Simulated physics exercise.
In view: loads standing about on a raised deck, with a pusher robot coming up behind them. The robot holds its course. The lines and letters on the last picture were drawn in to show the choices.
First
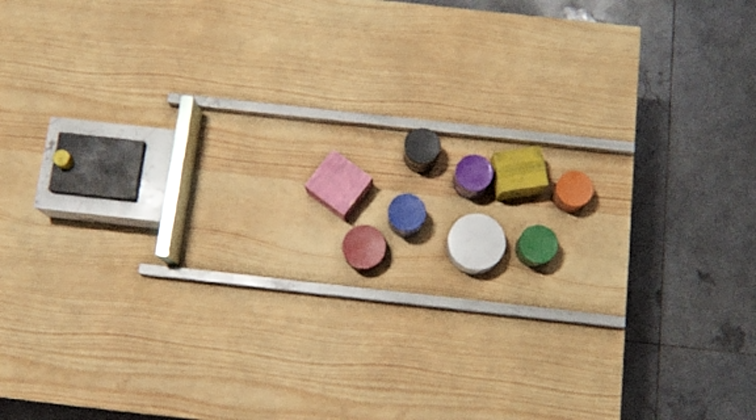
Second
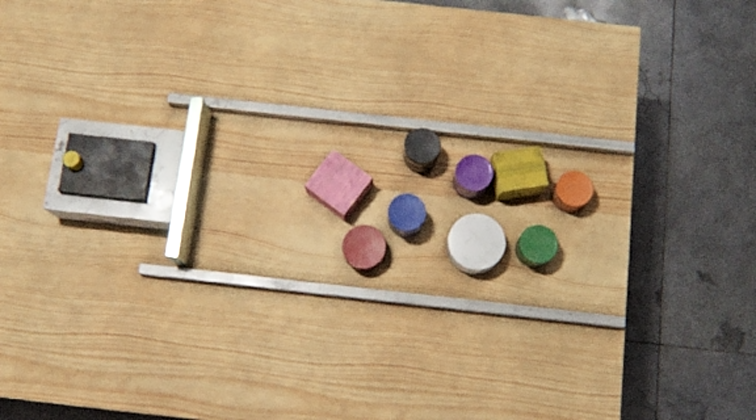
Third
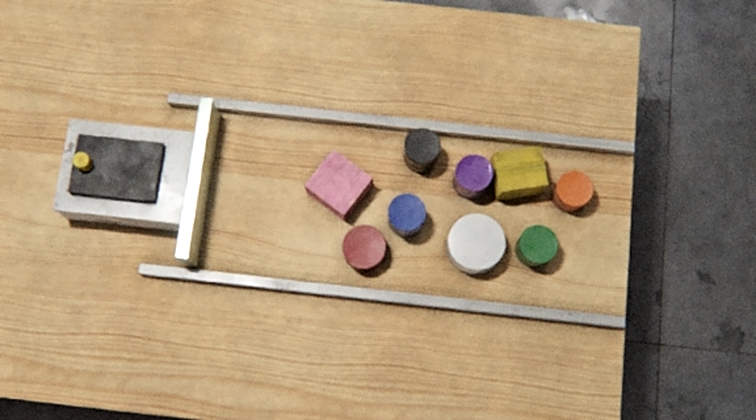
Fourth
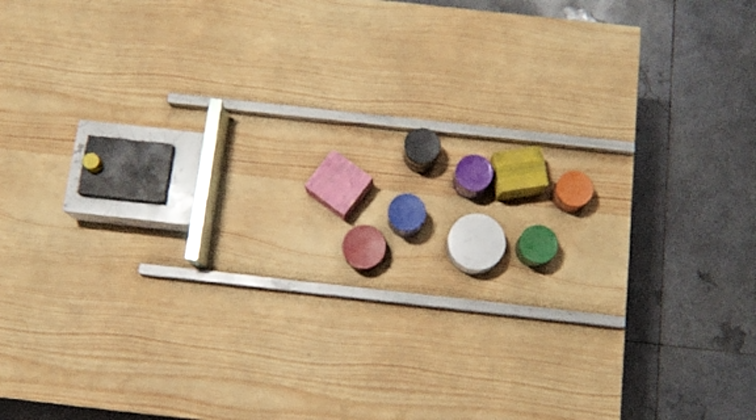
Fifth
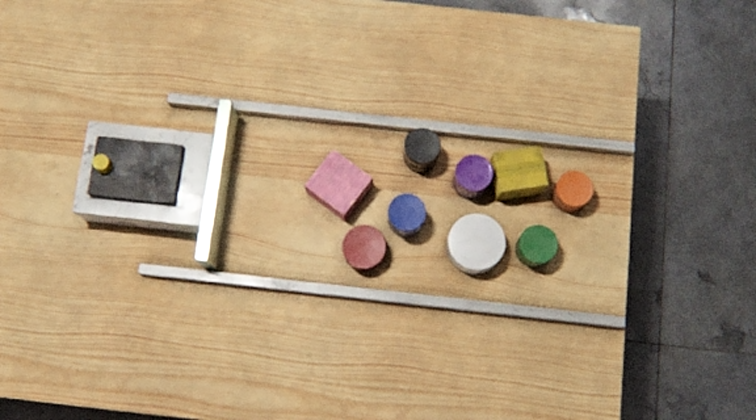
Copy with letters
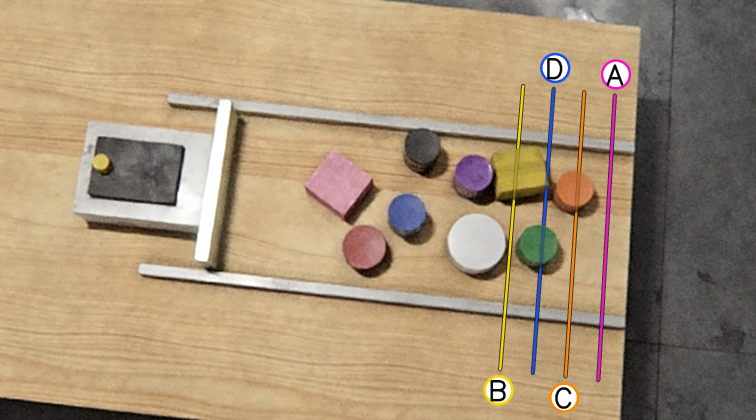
A flat gray machine with a wide bar across its front crept steadily to the right between two rails on a wooden surface, while the colorful round and blocky pieces ahead of it stayed still.
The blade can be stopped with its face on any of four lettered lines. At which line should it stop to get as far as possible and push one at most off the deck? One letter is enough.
It should halt at B.
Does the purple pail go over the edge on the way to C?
Yes.
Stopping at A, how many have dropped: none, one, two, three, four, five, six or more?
Six or more.
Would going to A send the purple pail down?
Yes.
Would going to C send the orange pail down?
Yes.
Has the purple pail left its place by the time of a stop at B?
Yes.
On the marked copy, A at (607, 233); B at (512, 223); C at (575, 230); D at (544, 226).
Taking B. A third of the way, robot (250, 183); pink crate (363, 183); orange pail (572, 192).
Two thirds of the way, robot (357, 194); orange pail (591, 194); yellow box (546, 172).
When it is over, robot (442, 203); orange pail (625, 207); green pail (617, 242); none fallen.
As for the rest, A drops six; C drops five; D drops two.
